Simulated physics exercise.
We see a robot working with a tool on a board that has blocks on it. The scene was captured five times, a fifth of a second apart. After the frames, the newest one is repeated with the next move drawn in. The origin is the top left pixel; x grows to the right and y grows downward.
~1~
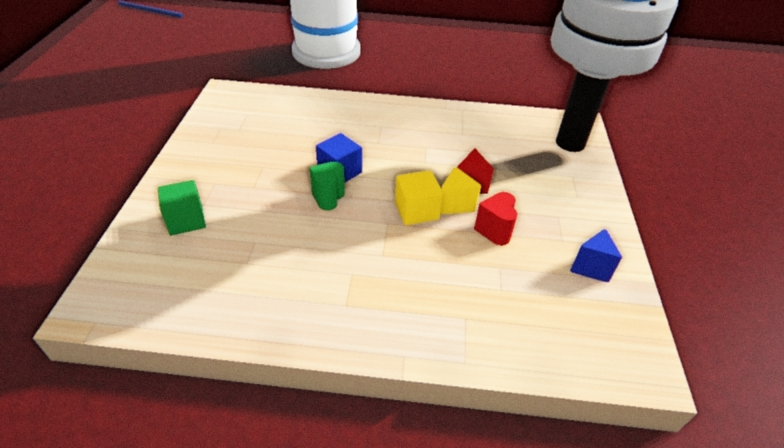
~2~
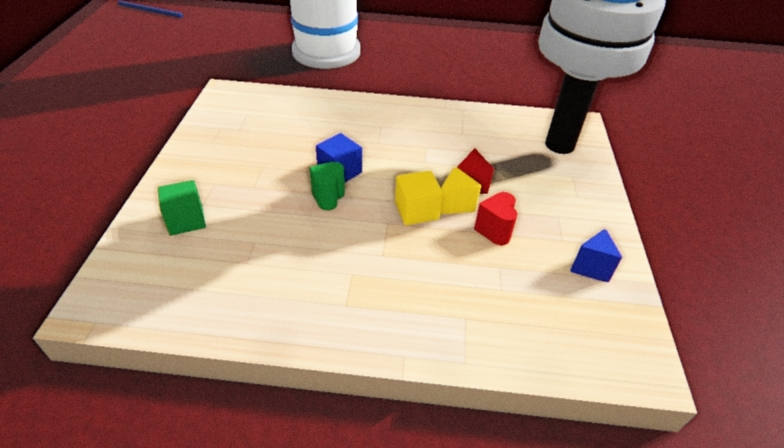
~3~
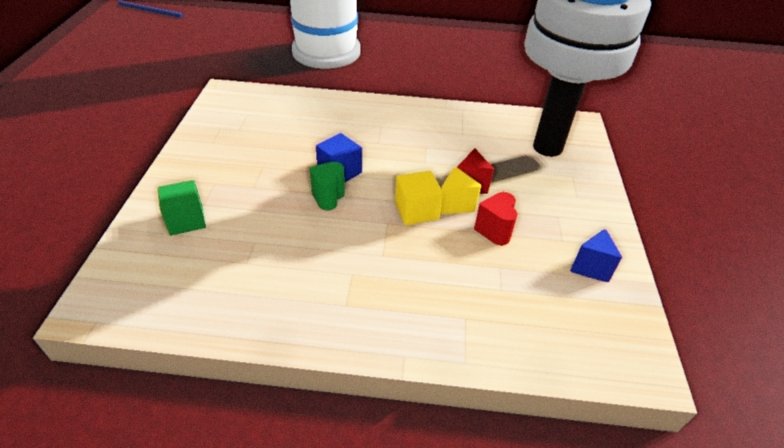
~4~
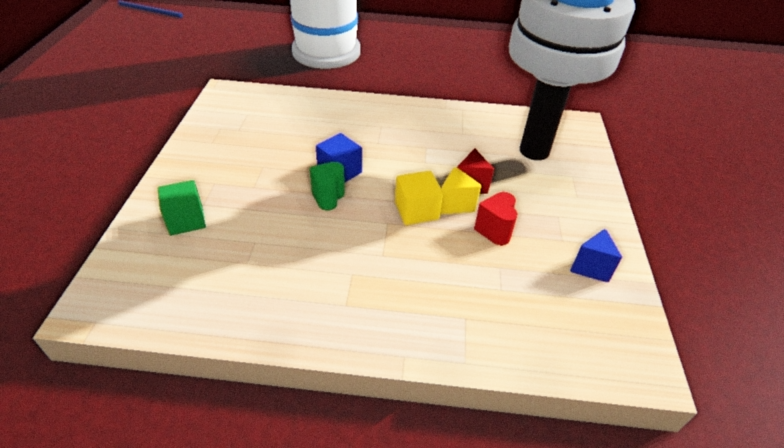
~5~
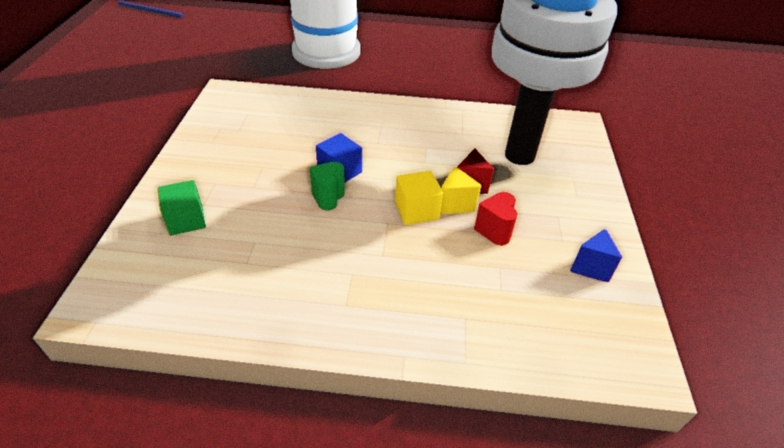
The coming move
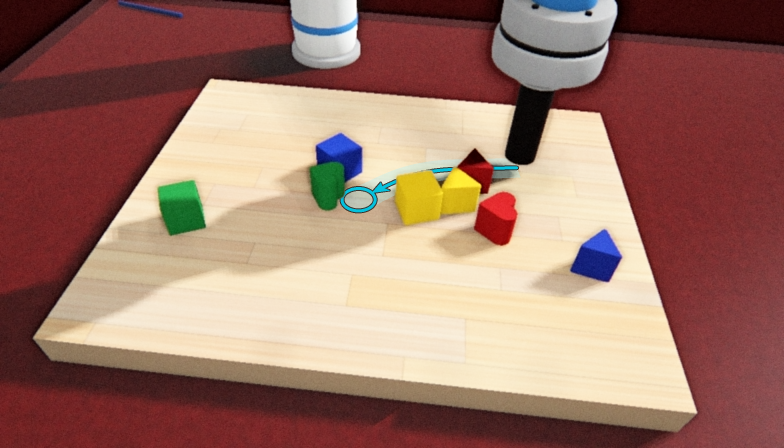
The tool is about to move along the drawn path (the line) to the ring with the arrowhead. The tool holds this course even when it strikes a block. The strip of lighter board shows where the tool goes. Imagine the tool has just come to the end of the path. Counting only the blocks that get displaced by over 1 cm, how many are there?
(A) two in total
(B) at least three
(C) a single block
C: A single block.
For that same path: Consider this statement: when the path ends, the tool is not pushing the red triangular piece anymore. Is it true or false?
It is true.
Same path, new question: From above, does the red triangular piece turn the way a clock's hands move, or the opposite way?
Against the clock.
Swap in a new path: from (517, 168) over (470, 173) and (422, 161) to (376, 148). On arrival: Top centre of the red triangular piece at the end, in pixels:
At pixel (451, 160).
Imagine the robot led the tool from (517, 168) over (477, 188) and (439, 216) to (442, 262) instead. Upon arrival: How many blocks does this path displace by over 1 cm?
My prediction: No fewer than three blocks.
The line goes from (517, 168) over (461, 169) and (407, 177) to (359, 199).
What follows on the original path. One third of the way, tool (463, 158); red triangular piece (466, 161), turned 50° anticlockwise.
Two thirds of the way, tool (407, 166); red triangular piece (462, 161), turned 75° anticlockwise.
At the end, tool (358, 188); green heart unmoved; red triangular piece (462, 161), turned 75° anticlockwise.
